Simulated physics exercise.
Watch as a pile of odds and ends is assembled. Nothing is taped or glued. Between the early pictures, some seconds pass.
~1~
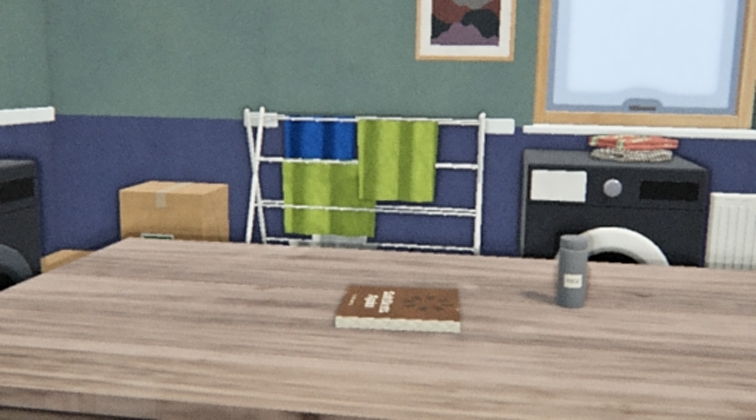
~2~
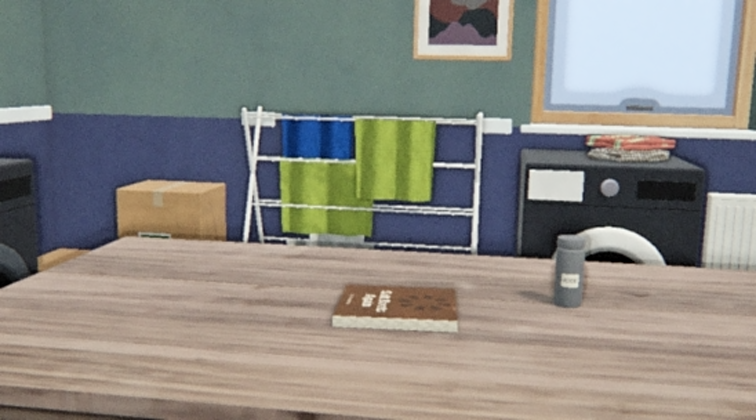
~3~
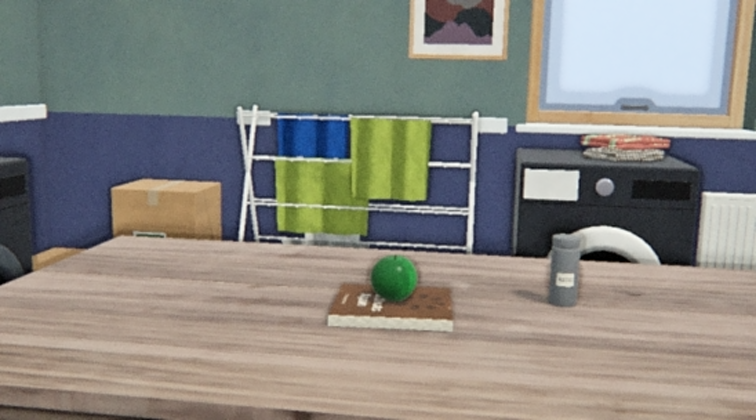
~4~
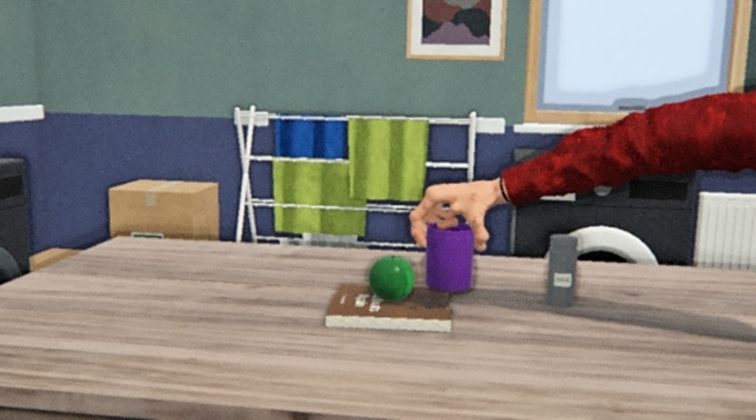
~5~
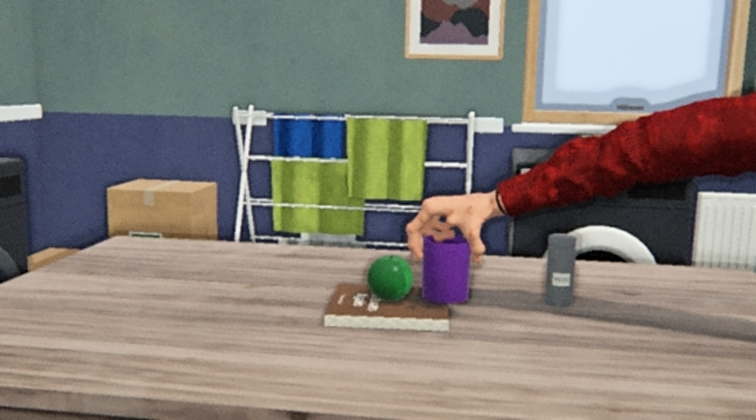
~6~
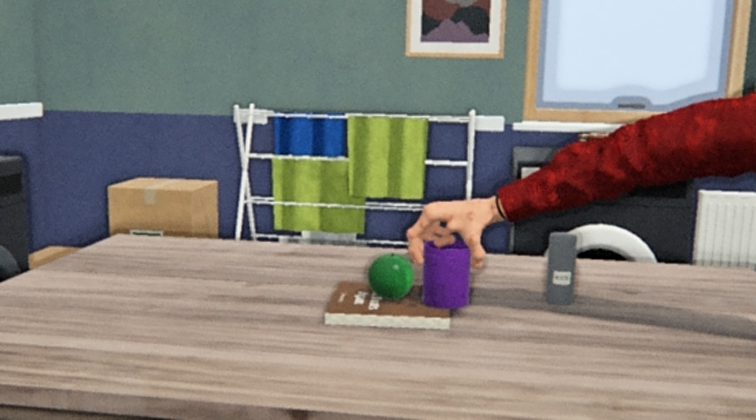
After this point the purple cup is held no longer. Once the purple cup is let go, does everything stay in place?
Yes - it endures.
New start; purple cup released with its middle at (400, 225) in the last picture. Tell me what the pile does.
After that, the pile falls over.
Then, 0.70 s past the last view, nothing moves.
Then, 1.70 s past the last view, purple cup resting near (446, 274).
Then, 2.60 s past the last view, things are still on the move.
Finally, all 4 still in place. Final places as the last picture's camera would see them, purple cup near (446, 274). The pile keeps its balance.
